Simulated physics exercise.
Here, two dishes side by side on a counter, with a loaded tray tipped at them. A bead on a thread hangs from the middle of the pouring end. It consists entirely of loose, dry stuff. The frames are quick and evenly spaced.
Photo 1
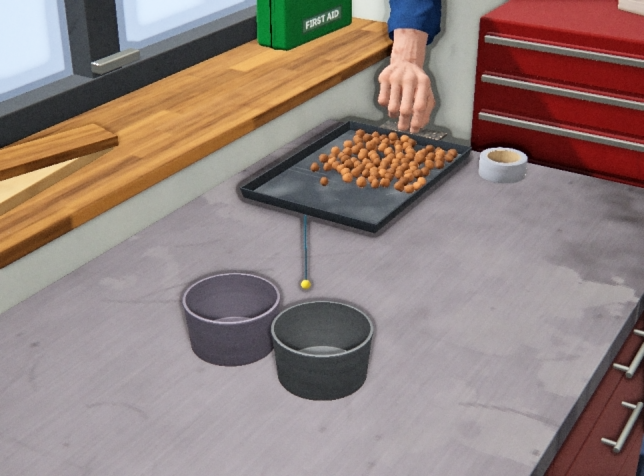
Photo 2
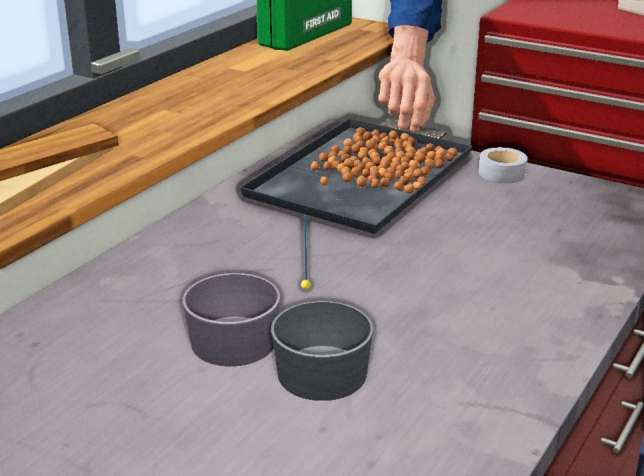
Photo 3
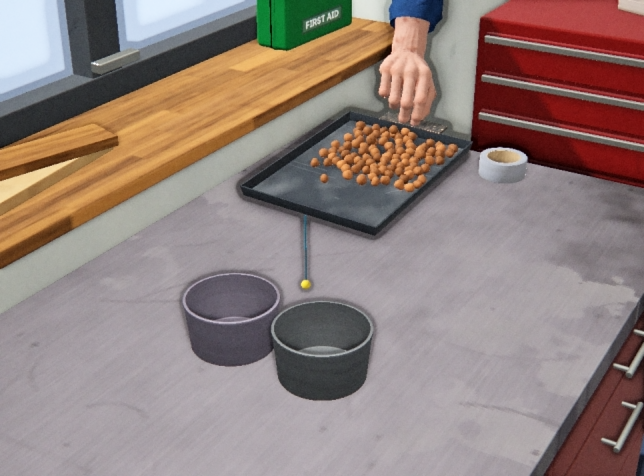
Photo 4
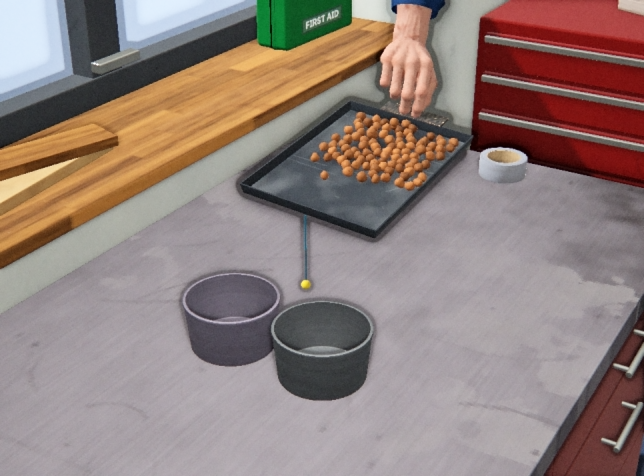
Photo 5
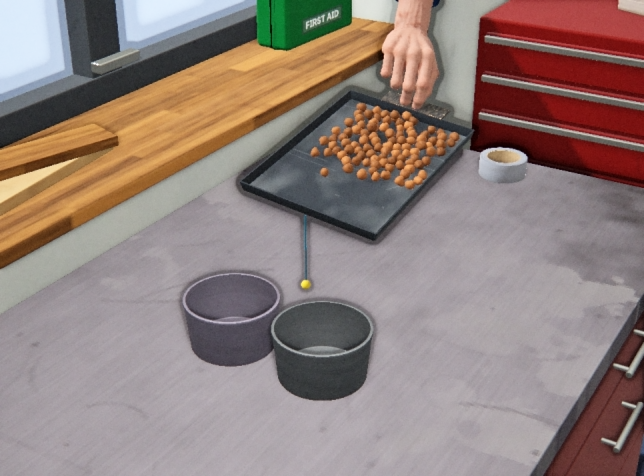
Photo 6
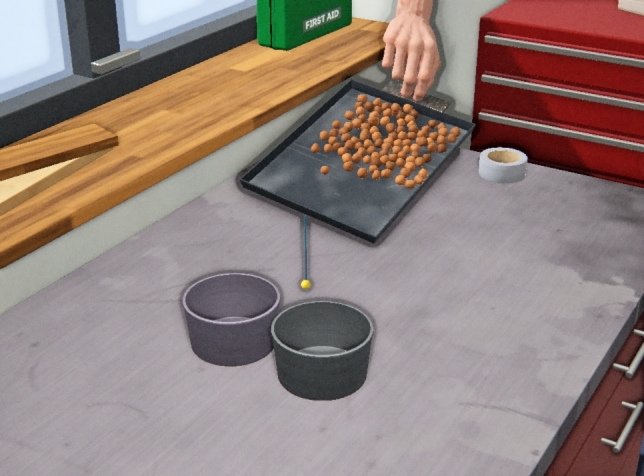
At the start, a hand holds the far edge of a dark tray of hazelnuts, nearly level behind two empty dishes on a gray counter. The hand then slowly lifts that edge, and the tray tilts a little toward the dishes, its near right corner lowest, while the nuts stay bunched toward the far end.
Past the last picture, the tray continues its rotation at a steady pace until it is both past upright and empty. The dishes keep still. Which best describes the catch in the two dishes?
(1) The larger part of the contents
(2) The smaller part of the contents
2.
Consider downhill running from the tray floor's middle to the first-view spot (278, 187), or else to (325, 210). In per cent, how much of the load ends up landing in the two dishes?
First heading roughly 40 %, second roughly 80 %.
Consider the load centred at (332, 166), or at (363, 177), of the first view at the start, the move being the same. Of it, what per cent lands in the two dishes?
Shares in turn: 30 % and 40 %.
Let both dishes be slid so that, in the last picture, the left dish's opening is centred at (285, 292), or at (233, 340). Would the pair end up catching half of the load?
Result - try one, past the halfway mark; try two, below the halfway mark.
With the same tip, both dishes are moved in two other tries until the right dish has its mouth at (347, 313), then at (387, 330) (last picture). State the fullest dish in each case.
Trial one goes to the right of the two, trial two to the right of the two.
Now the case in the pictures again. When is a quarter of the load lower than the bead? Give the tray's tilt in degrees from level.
That happens at close to 100 degrees.
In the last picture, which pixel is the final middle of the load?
It settles centred around (369, 361).
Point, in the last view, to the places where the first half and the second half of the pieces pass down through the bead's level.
First part (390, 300), rest (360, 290).
Soon, tray tipped steeply; nearly all on the tray; a small part in the right dish; a stray few outside both; a stray few in the air.
A while on, tray tipped past a quarter turn; about half on the tray; a small part in the right dish; about a quarter outside both; about a quarter in the air.
Towards the end, tray tipped past a quarter turn; about a quarter in the right dish; most outside both.
Finally, tray tipped past a quarter turn; about a quarter in the right dish; none in the left dish; most outside both.
